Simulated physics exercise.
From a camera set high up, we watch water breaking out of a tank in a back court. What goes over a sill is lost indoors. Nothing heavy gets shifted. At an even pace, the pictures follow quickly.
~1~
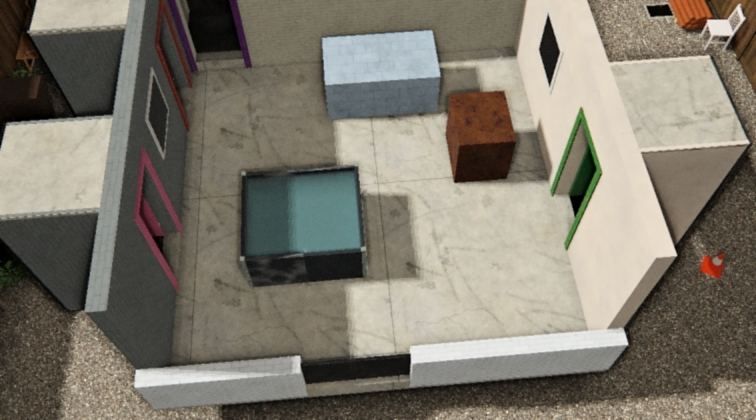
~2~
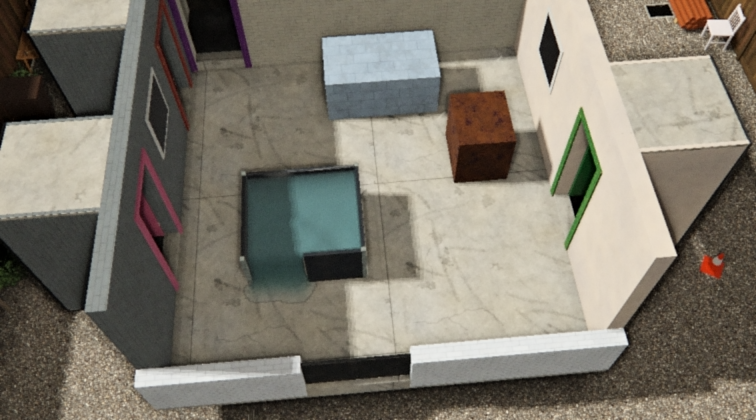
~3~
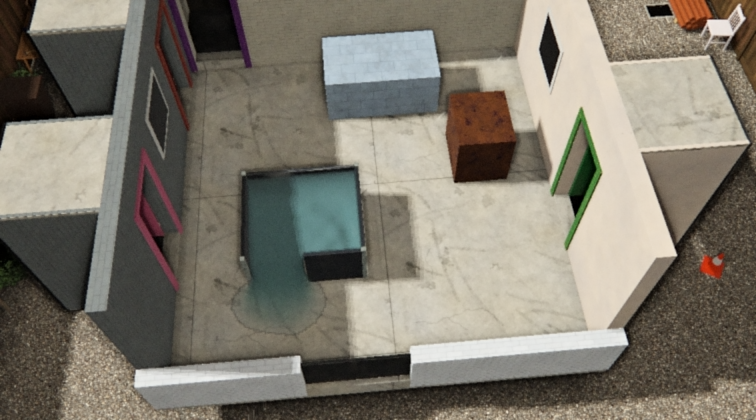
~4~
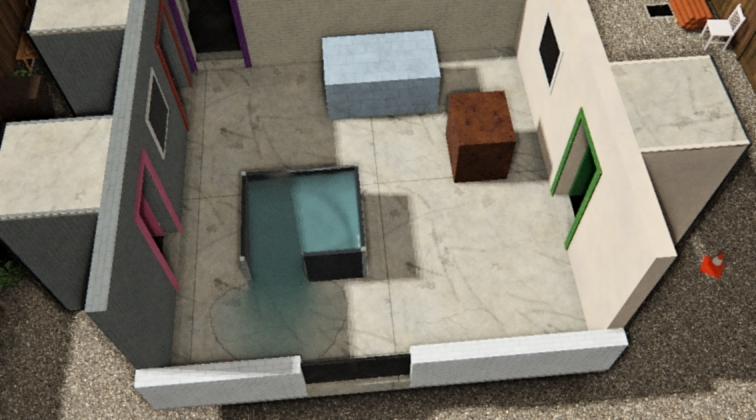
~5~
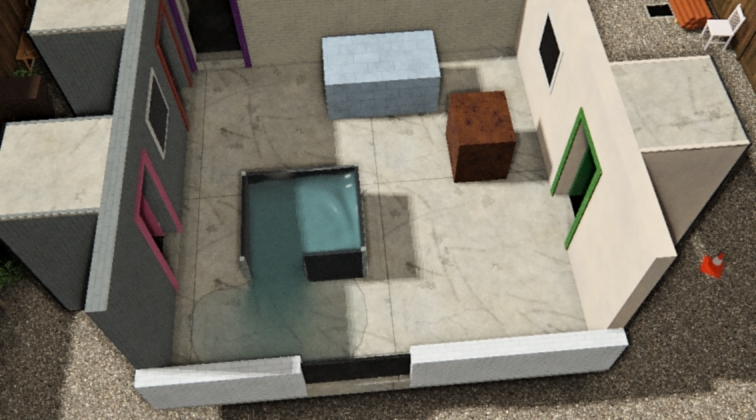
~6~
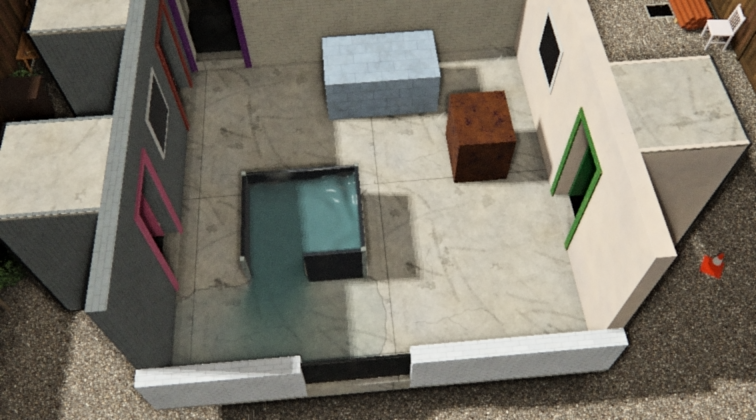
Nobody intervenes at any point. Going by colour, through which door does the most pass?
Through the red door.
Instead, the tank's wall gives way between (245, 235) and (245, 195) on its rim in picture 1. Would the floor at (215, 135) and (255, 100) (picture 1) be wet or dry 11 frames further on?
In that order: Awash, awash.
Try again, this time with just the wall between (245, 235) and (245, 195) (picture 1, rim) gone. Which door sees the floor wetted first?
The pink one.
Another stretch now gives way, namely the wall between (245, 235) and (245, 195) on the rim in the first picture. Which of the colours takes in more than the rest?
It's the pink door, I reckon.
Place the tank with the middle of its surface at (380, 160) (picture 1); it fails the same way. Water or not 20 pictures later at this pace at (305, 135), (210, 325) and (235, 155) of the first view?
In order: Unreached, reached, reached.
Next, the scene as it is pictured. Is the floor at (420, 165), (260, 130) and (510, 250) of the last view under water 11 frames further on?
The first spot is spared, the second spared and the third spared.
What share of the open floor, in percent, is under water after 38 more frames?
Some 80 in a hundred.
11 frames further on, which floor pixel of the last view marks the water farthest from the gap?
My pick would be pixel (592, 347).
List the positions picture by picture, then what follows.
Still water in the open tank at (302, 213), in the first picture.
Water pours out at (279, 274) and has run to (247, 288), in the second picture.
The front is at (299, 327), out from the gap at (279, 274), in the third picture.
The front is at a hidden place, out from the gap at (279, 275), in the fourth picture.
Water pours out at (279, 275) and has run to a hidden place, in the fifth picture.
Water pours out at (279, 274) and has run to a hidden place, in the sixth picture.
A moment on, water covers 15 % of the floor; green door not reached, purple door not reached, pink door not reached, red door not reached.
Next, water covers 35 % of the floor; green door not reached, purple door not reached, pink door wet at the sill, nothing in, red door not reached.
Then, water covers 60 % of the floor; green door wet at the sill, nothing in, purple door wet at the sill, nothing in, pink door a trickle in, red door wet at the sill, nothing in.
Later, water covers 80 % of the floor; green door a trickle in, purple door wet at the sill, nothing in, pink door a trickle in, red door some in.
In the end, water covers 95 % of the floor; green door a trickle in, purple door wet at the sill, nothing in, pink door a trickle in, red door a lot in; the red door has let in the most.
